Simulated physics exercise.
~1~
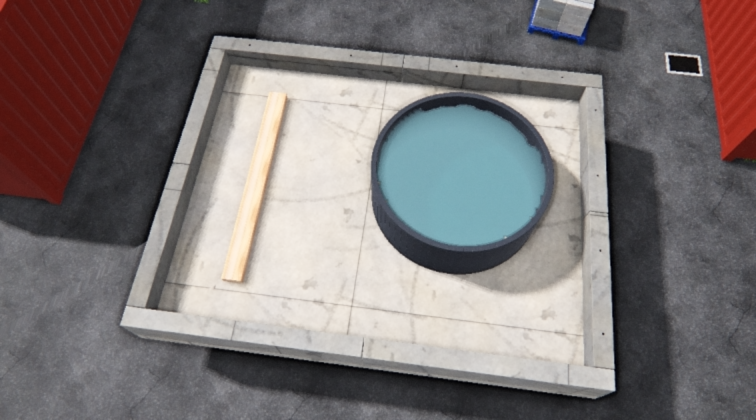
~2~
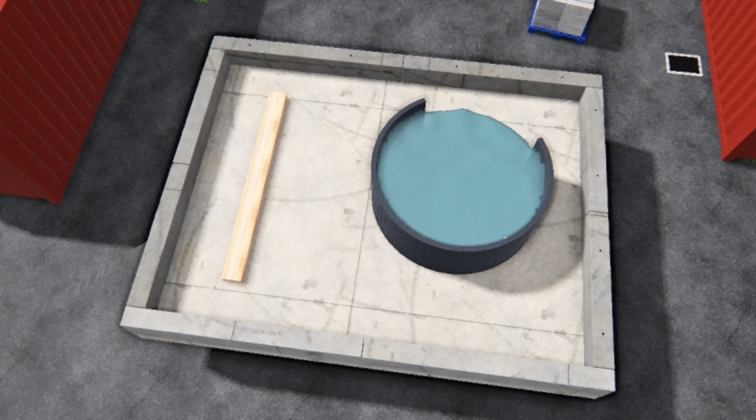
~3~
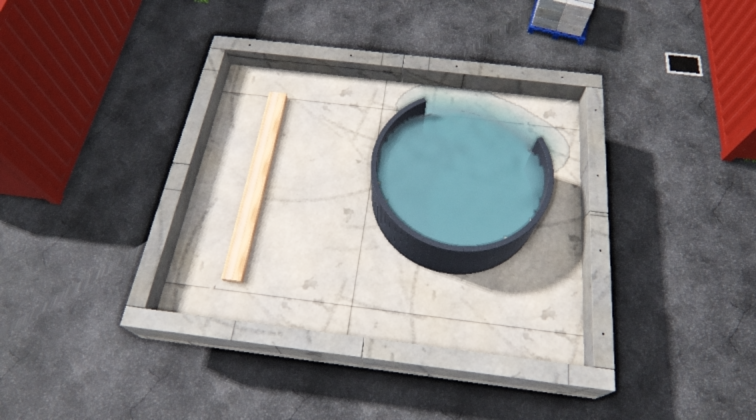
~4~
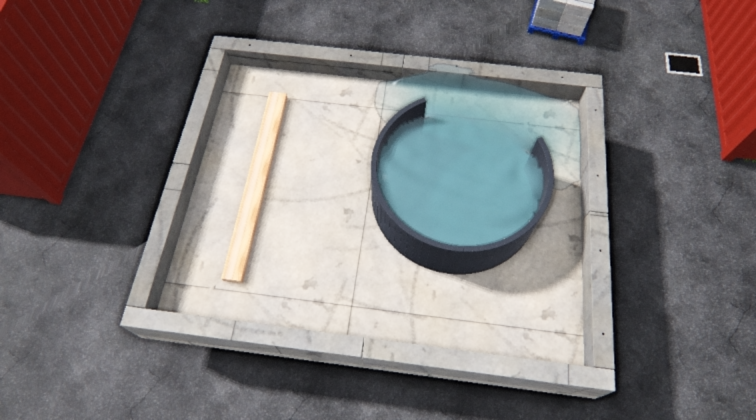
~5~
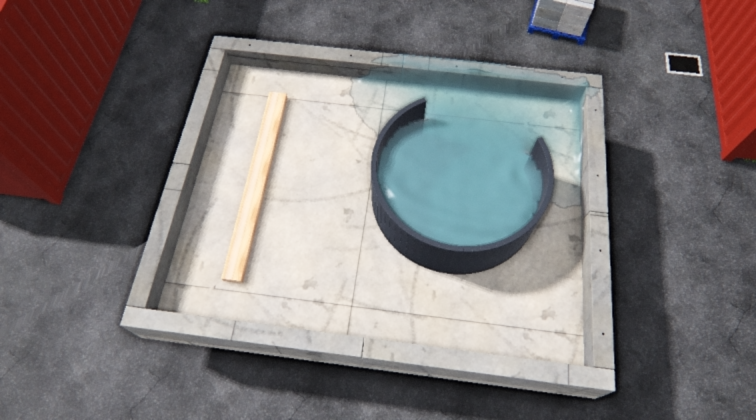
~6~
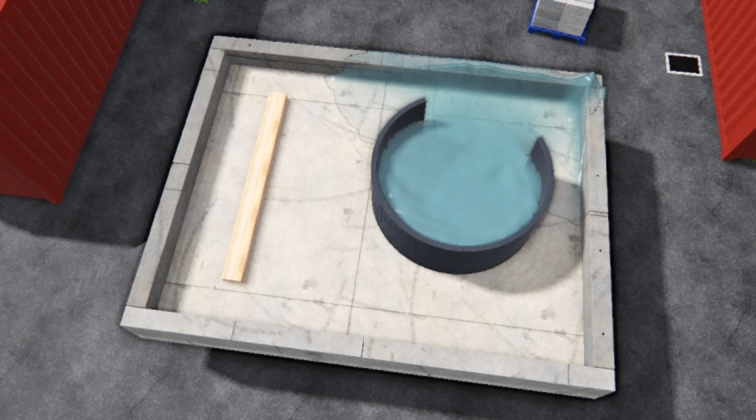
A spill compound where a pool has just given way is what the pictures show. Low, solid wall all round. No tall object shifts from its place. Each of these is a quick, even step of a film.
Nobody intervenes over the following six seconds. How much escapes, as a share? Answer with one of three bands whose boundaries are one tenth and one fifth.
The share is between one tenth and one fifth.
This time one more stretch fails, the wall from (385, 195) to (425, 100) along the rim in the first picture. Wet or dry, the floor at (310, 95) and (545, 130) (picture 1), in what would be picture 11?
As listed: Wet, free of water.
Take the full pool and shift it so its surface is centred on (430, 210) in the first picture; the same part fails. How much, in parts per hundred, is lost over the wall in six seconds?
Share found: Around 6 %.
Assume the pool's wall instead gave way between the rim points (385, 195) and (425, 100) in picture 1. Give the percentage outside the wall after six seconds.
Estimated share: Roughly 4 %.
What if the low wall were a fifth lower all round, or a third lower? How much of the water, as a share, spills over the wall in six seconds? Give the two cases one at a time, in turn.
First try roughly 20 per cent, second try roughly 28 per cent.
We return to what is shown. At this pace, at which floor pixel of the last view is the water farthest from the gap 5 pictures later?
Best guess: Near (230, 73).
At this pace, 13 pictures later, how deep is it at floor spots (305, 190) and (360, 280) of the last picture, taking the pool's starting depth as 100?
Approx. 4 % then 0 %.
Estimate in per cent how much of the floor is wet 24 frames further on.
Around 90 percent of it.
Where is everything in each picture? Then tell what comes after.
In the first frame, the pool at (461, 170) is whole and still.
In the second frame, water pours out on the pool's far side and has run to a hidden place.
In the third frame, water pours out on the pool's far side and has run to (406, 101).
In the fourth frame, water pours out on the pool's far side and has run to (388, 83).
In the fifth frame, water pours out on the pool's far side and has run to (356, 80).
In the sixth frame, water pours out on the pool's far side and has run to (333, 77).
A moment on, water covers 25 % of the floor; the low wall has let 2 % over.
Next, water covers 30 % of the floor; the low wall has let 5 % over.
Then, water covers 55 % of the floor; the low wall has let 12 % over.
Later, water covers 75 % of the floor; the low wall has let 13 % over.
In the end, water covers 80 % of the floor; the low wall has let 13 % over.
